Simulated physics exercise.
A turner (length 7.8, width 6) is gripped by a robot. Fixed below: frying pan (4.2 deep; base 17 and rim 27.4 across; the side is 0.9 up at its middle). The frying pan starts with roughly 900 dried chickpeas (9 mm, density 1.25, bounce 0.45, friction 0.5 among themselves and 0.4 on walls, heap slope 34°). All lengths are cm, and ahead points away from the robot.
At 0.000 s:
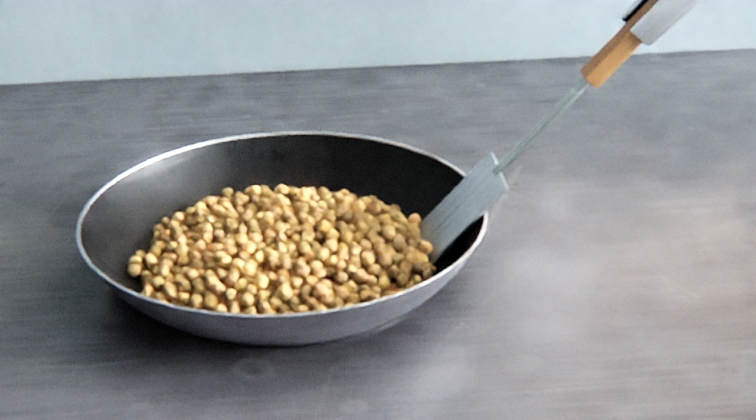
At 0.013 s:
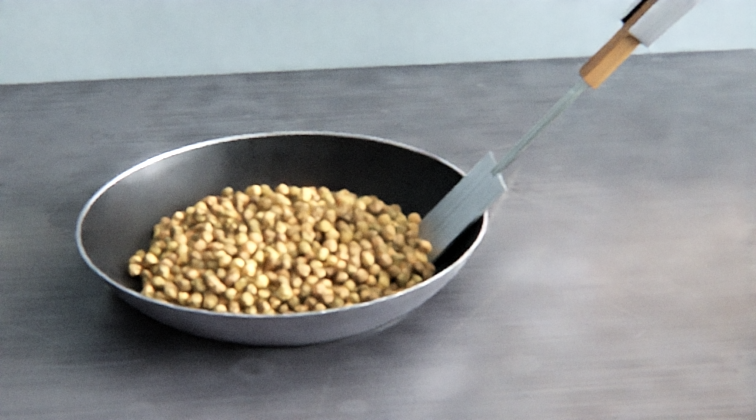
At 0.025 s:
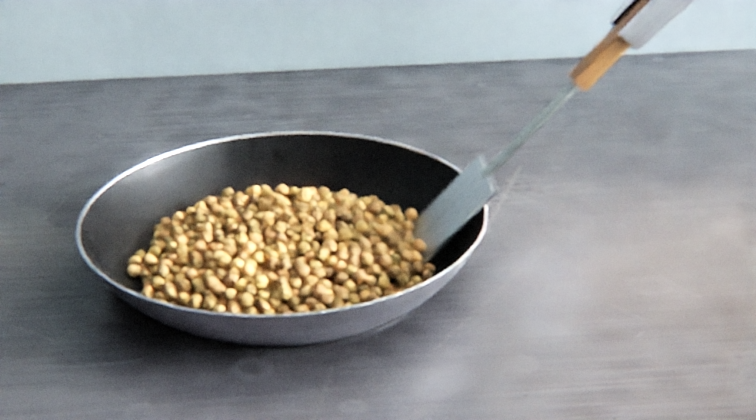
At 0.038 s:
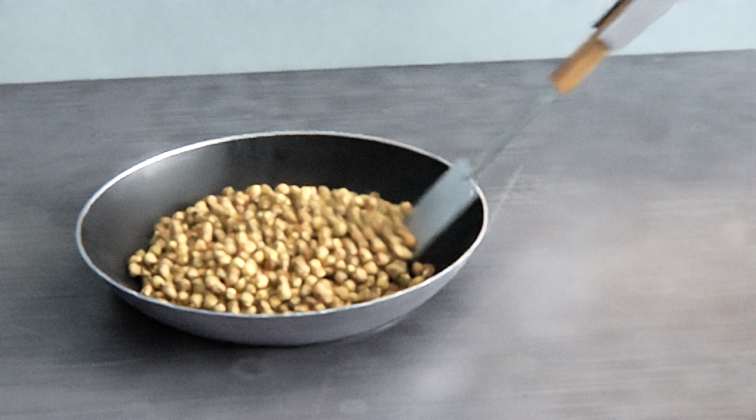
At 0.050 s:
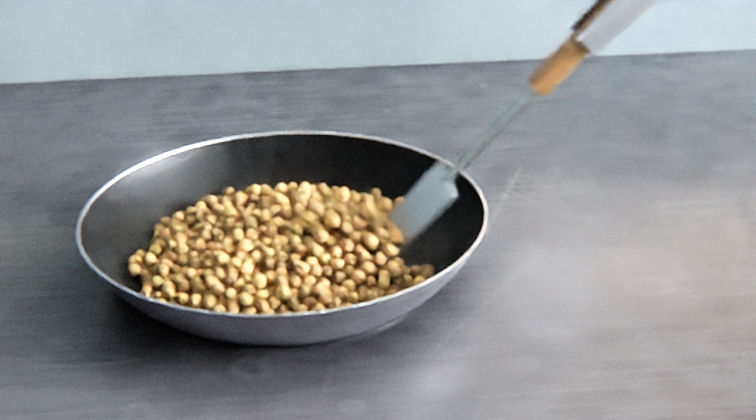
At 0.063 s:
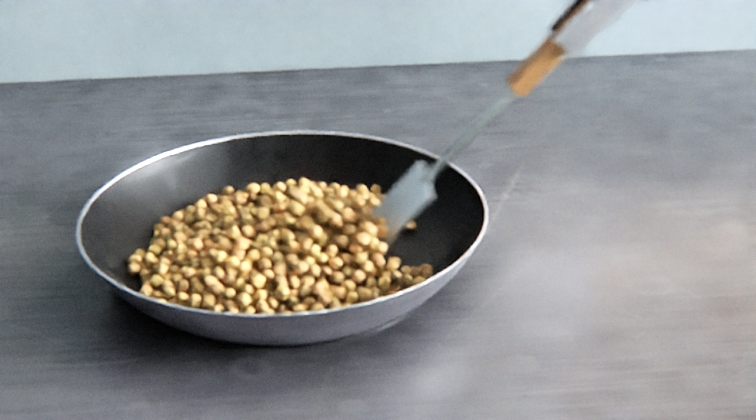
To begin with, a turner with a wooden section on its handle rests against the right side of a dark frying pan heaped with chickpeas, barely moving. Then its blade slides left through the pan, pushing the nearest chickpeas inward and baring some dark surface at the right, while the pan stays still.
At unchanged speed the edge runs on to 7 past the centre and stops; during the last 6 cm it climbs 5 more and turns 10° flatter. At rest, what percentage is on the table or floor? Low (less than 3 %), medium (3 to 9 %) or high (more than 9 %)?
Share on the table or floor: High (more than 9 %).
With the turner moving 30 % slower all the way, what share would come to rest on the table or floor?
In that case some 5 per cent.
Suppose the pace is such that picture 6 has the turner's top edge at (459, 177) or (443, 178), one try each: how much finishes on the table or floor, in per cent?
About 0 and 10 per cent.
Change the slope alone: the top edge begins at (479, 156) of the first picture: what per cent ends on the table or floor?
About 10 per cent.
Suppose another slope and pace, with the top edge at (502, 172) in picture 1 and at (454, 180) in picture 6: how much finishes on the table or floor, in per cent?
Some 10 per cent.
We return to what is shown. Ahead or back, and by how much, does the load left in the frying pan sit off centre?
Roughly 3.0 cm ahead.
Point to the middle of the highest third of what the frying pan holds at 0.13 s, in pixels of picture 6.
At about (246, 230).
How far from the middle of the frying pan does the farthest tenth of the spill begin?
Some 80 cm.
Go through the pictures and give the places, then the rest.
In the first frame, the turner top edge at (500, 169), sloping 47°; upper third of the load around (282, 241), from x 135 to 430, top at y 190; 900 in the frying pan.
In the second frame, the turner top edge at (498, 170), sloping 47°; upper third of the load around (282, 240), from x 135 to 430, top at y 190.
In the third frame, the turner top edge at (488, 173), sloping 47°; upper third of the load around (283, 240), from x 135 to 430, top at y 190.
In the fourth frame, the turner top edge at (470, 176), sloping 47°; upper third of the load around (298, 237), from x 135 to 430, top at y 190.
In the fifth frame, the turner top edge at (448, 178), sloping 47°; upper third of the load around (299, 236), from x 135 to 430, top at y 190.
In the sixth frame, the turner top edge at (427, 179), sloping 47°; upper third of the load around (297, 232), from x 135 to 425, top at y 185; 900 in the frying pan.
After 0.09 s, sloping 47°, highest piece 8 above the table; 900 in the frying pan.
After 0.13 s, sloping 44°, highest piece 10 above the table; 898 in the frying pan, 2 on the blade or in flight.
After 0.34 s, sloping 37°, highest piece 7 above the table; 793 in the frying pan, 95 on the table or floor, 12 on the blade or in flight.
After 1.39 s, sloping 37°, highest piece 4 above the table; 793 in the frying pan, 107 on the table or floor.
In the end, 793 in the frying pan, 107 on the table or floor. That is 12 % on the table or floor.
